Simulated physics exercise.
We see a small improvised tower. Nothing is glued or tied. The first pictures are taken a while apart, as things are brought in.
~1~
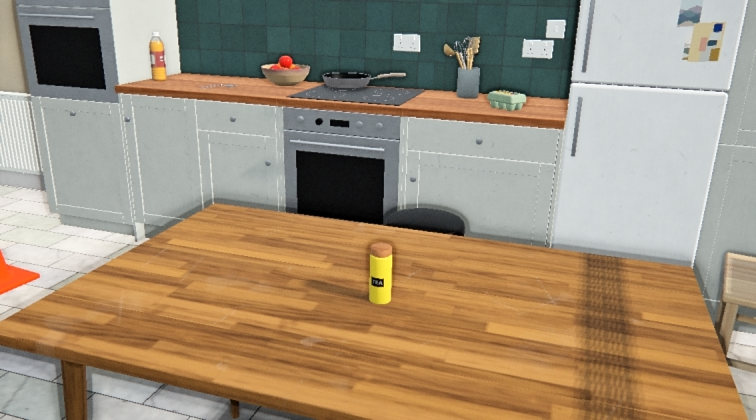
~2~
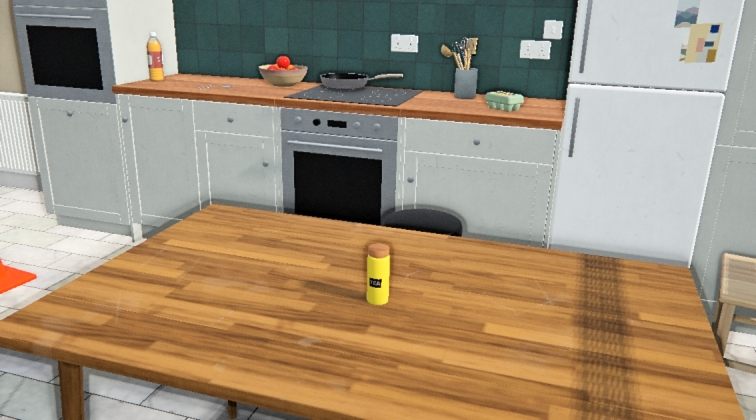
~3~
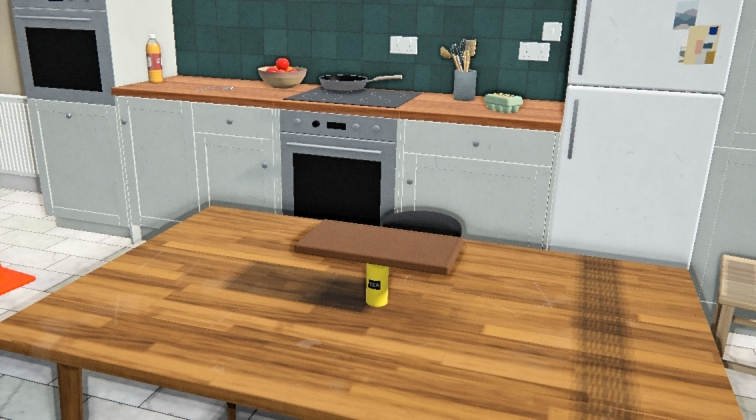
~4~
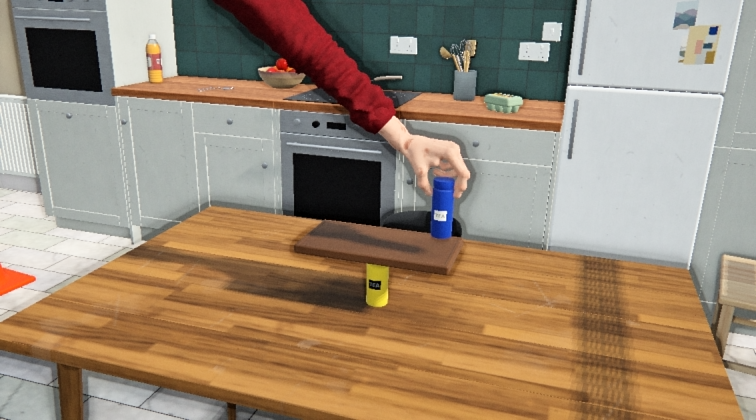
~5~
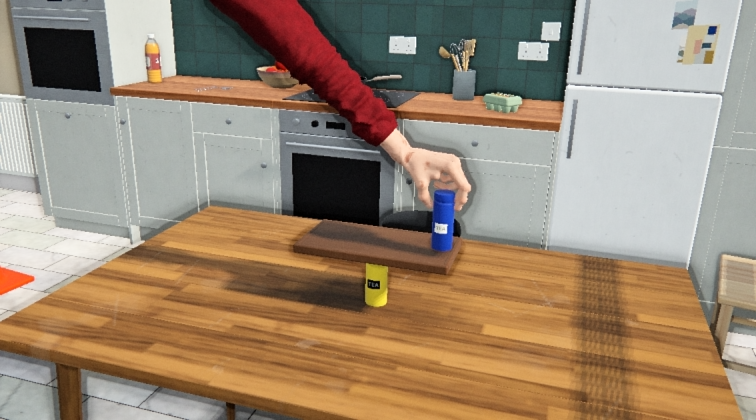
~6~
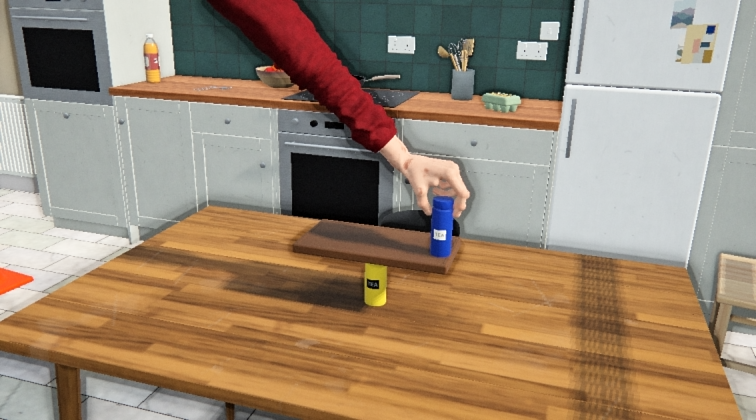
A kitchen with grey cabinets, green tiles and a white fridge is seen from slightly above, across a wooden table, by a nearly still camera. A yellow shaker with a brown top stands mid-table, and a brown board then appears lying across it. A red-sleeved arm reaches in from the upper left, lowers a blue shaker onto the board's right end, and keeps its fingers on it.
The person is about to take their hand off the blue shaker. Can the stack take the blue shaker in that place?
Here the stack comes apart.
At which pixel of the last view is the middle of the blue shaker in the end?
Around (516, 318).
Then, 0.40 s on from there, blue shaker now fallen; brown lid turned 52° from how it was put.
Then, 0.70 s on from there, brown lid now fallen; yellow shaker turned 44° from how it was put.
In the end, fallen, blue shaker, yellow shaker and brown lid. At the end, from the last picture's camera, blue shaker near (516, 318). The stack gives way.
